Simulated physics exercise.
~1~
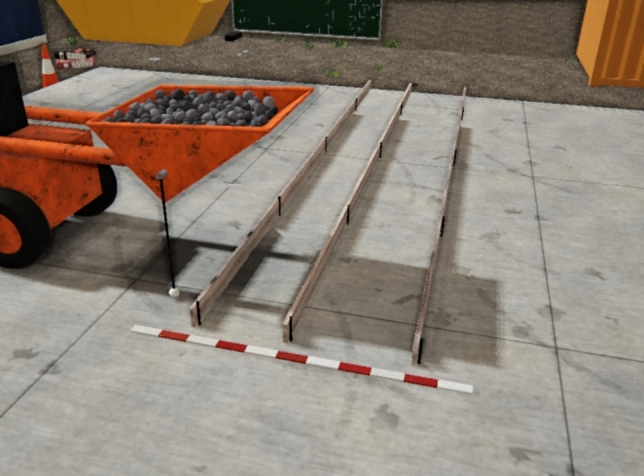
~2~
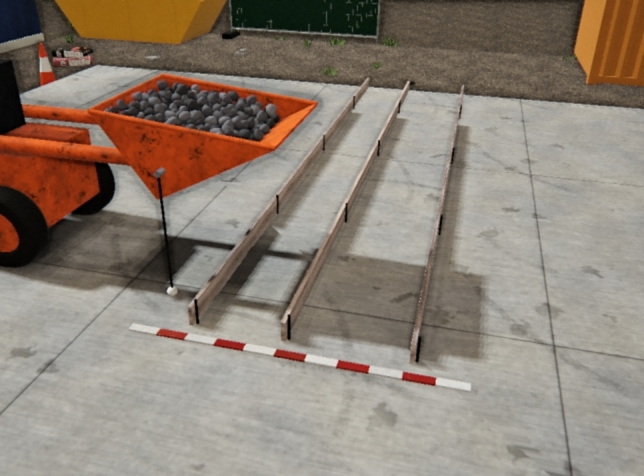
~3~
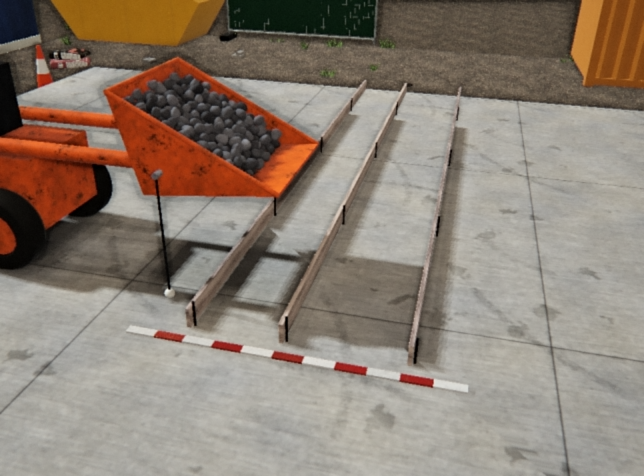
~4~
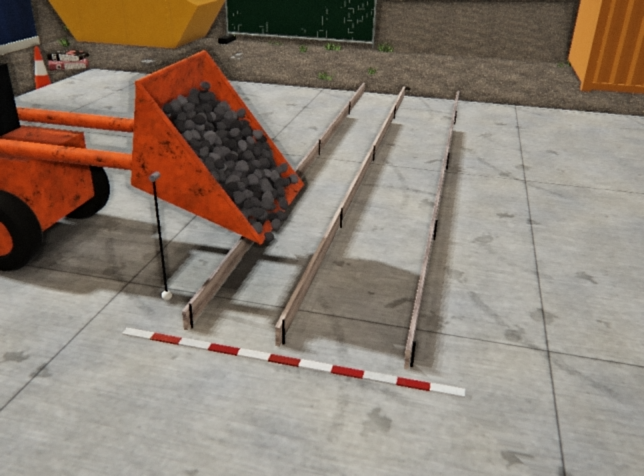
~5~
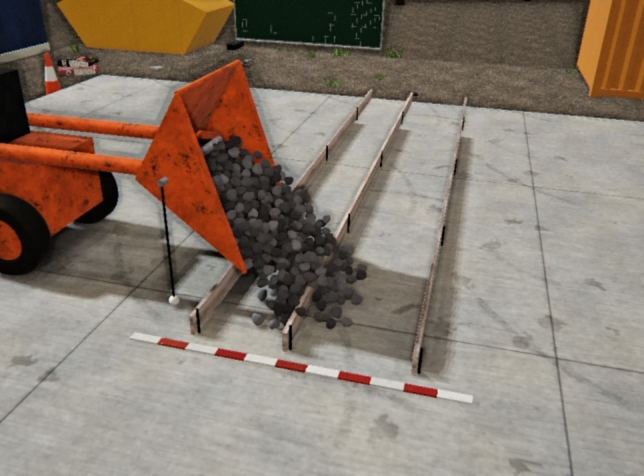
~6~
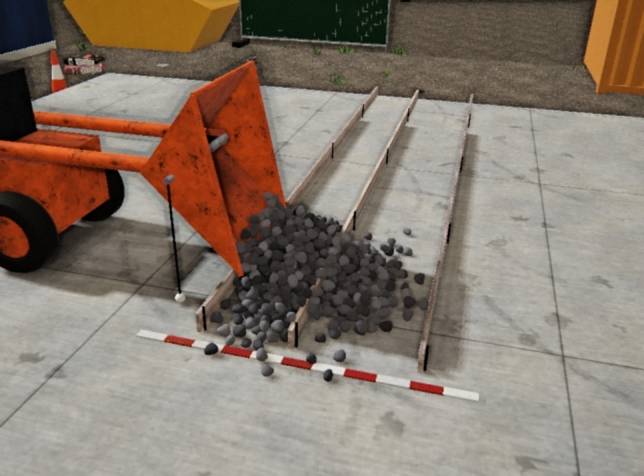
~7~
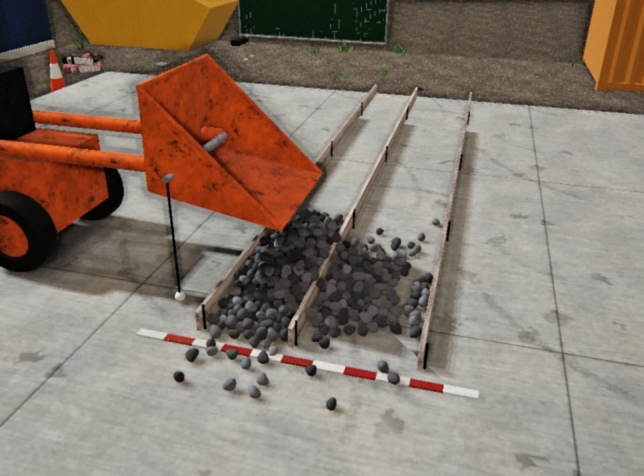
At the start, an orange loader on the left holds a bucket full of dark rounded stones beside three long planks lying on a concrete yard, with a red and white staff in front. The bucket tips forward to the right, and the stones slide toward its lip. They then pour out over the nearest planks, spreading into a heap as the bucket tips steeply and empties. The bucket begins to tilt back. At the end, most stones lie between the left and middle planks, fewer lie between the middle and right ones, and a few are scattered past the staff.
